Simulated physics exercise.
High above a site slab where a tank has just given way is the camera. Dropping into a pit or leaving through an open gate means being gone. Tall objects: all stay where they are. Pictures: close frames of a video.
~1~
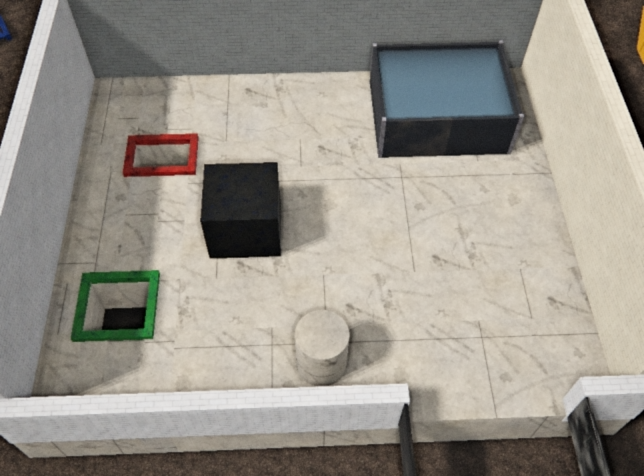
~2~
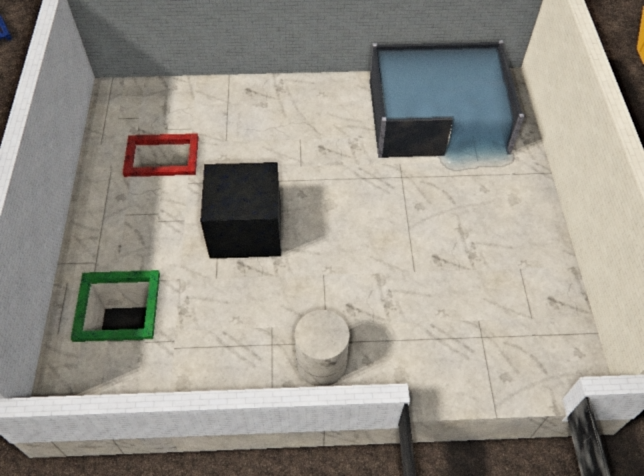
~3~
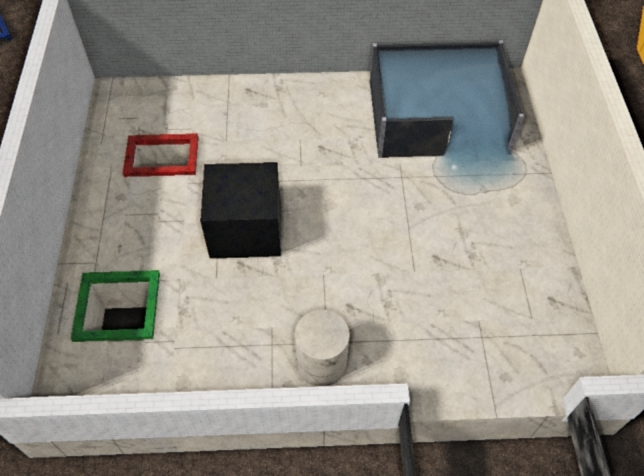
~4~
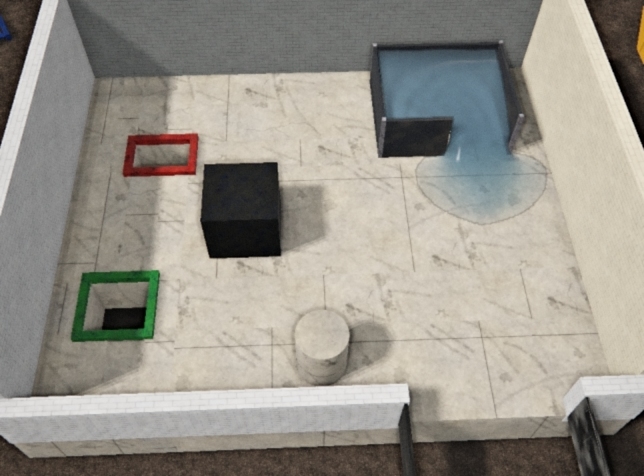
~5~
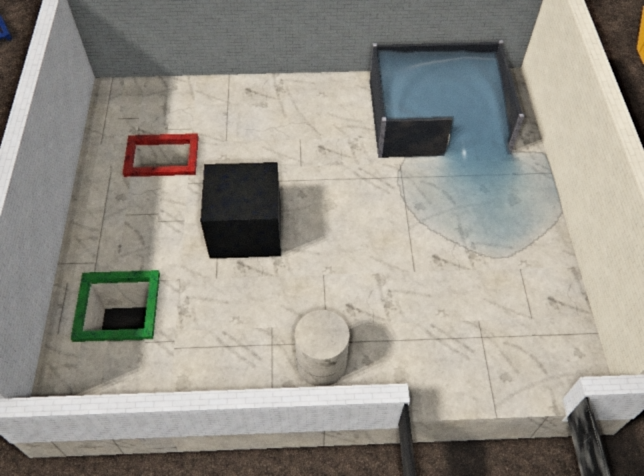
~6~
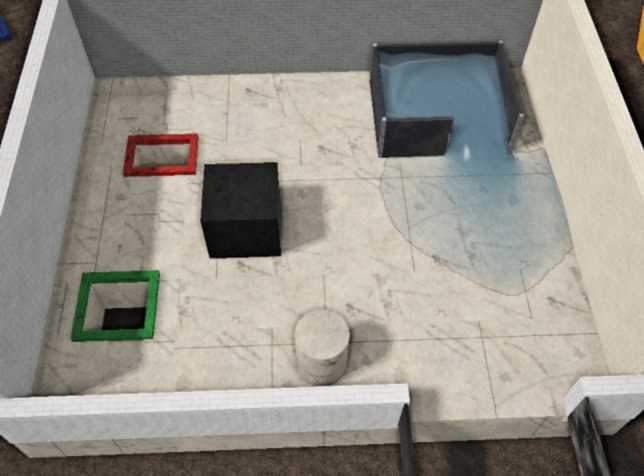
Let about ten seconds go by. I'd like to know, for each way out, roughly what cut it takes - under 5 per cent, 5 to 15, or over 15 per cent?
The gate takes over 15 per cent. The red pit takes under 5 per cent. The green pit takes under 5 per cent.
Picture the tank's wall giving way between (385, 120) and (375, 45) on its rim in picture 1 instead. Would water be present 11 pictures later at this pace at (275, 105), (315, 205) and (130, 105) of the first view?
Spot by spot: Soaked through, then soaked through, then soaked through.
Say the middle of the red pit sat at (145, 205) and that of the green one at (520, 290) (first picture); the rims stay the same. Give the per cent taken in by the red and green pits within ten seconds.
My answer: Red gets 0 percent, green gets 25 percent.
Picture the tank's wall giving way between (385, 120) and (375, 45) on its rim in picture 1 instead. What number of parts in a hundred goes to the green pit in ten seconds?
For green, it comes to 8 percent.
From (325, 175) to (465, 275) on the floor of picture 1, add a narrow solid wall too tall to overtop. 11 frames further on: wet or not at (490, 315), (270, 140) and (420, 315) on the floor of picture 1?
Result in the order given: Drowned, unaffected, unaffected.
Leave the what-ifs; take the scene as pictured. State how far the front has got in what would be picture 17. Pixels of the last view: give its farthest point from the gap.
Somewhere about (326, 407).
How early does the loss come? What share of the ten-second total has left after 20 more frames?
Around 40 % of the total, roughly.
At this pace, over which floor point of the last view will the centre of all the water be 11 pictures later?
I'd put my finger on (471, 190).
A moment on, water covers 30 % of the floor; the gate 0 %, the red pit 0 %, the green pit 0 %.
Next, water covers 35 % of the floor; the gate 6 %, the red pit 0 %, the green pit 0 %.
Then, water covers 40 % of the floor; the gate 21 %, the red pit 0 %, the green pit 0 %.
Later, water covers 50 % of the floor; the gate 40 %, the red pit 0 %, the green pit 0 %.
In the end, water covers 65 % of the floor; the gate 55 %, the red pit 0 %, the green pit 0 %.
